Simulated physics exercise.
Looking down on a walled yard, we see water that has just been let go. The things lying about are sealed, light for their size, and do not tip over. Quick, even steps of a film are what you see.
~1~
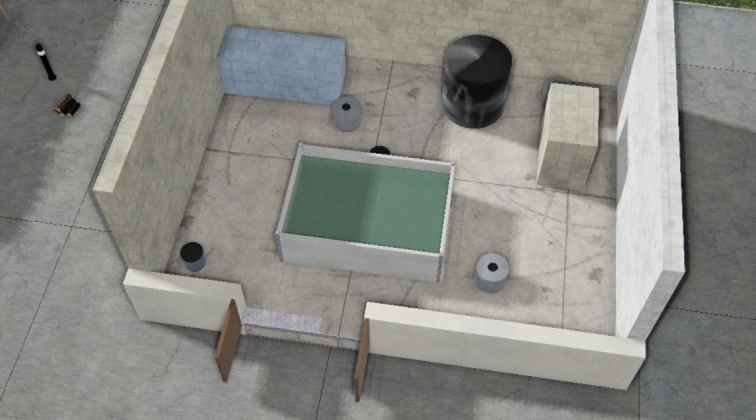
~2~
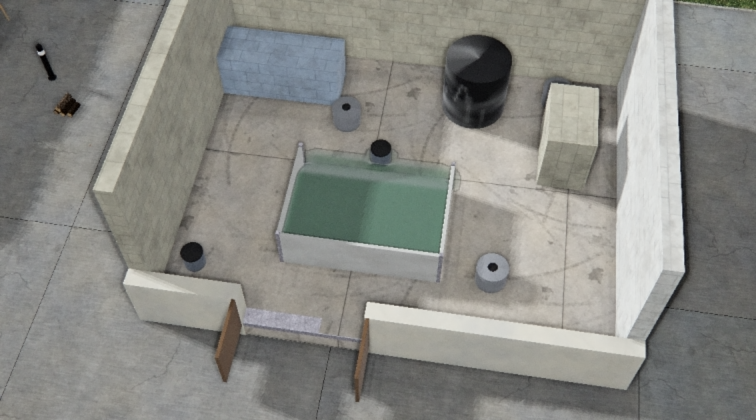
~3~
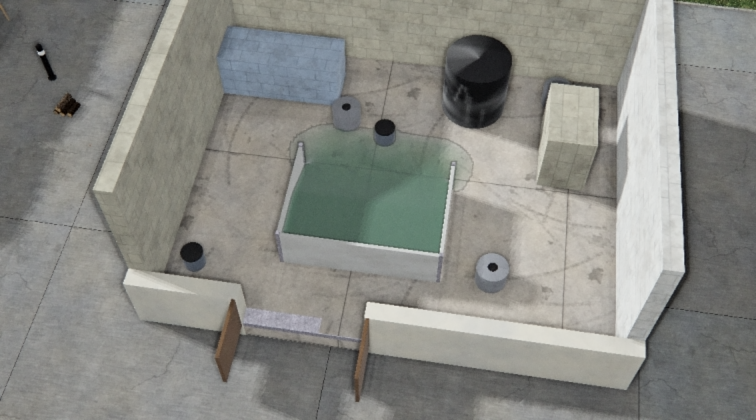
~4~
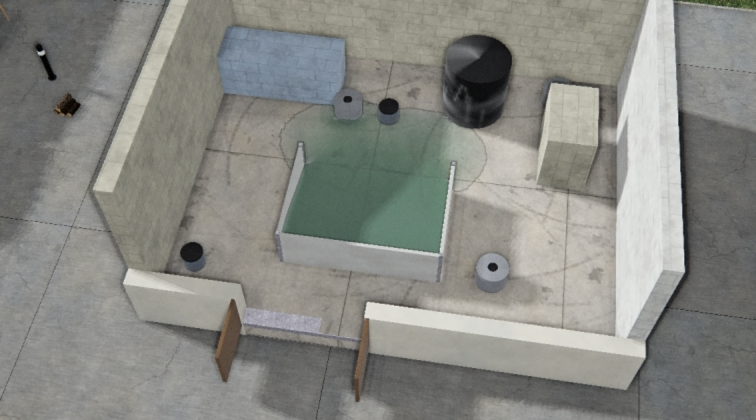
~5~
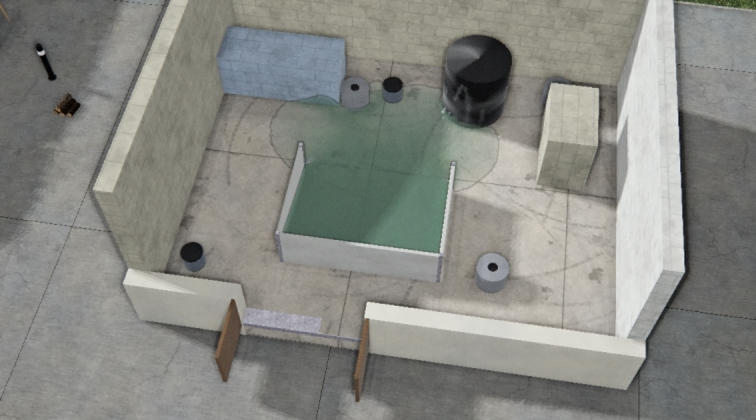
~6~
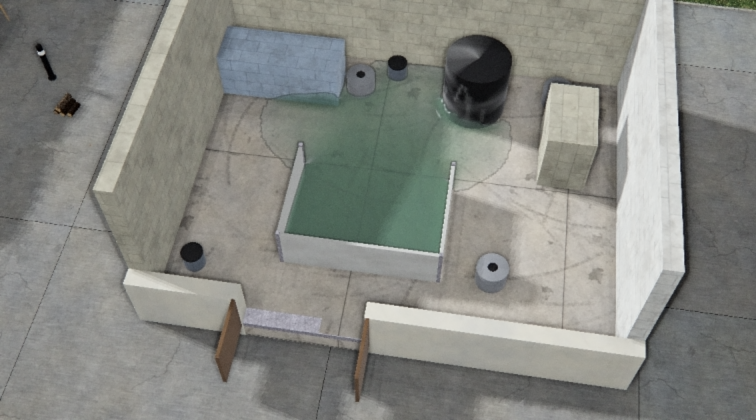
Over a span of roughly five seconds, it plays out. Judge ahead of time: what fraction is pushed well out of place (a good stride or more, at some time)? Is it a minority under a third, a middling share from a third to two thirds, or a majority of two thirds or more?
Two thirds plus.
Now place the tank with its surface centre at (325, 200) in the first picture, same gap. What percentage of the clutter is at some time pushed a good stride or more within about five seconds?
It comes to some 60 %.
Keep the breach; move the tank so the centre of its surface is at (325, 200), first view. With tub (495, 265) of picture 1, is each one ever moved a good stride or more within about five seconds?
As for that object: Didn't get there.
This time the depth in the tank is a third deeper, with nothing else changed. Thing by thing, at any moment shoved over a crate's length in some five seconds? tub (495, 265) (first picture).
Lab note - result: Distance not reached.
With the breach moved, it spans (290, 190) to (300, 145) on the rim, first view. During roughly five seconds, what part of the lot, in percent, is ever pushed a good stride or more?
Estimate: Close to 60 in a hundred.
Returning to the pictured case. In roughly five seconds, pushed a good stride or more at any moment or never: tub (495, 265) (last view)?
Answer for this object: Not so far.
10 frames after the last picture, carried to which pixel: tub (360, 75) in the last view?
It should end up around (356, 42).
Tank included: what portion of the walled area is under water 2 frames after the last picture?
Estimate: 35 %.
A moment on, 2 of 5 are well off their spots; 2 afloat.
Next, 2 of 5 are well off their spots; 2 afloat.
Later, 3 of 5 are well off their spots; 4 afloat.
In the end, 2 of 5 are well off their spots, and 4 have been at some point; 4 afloat.
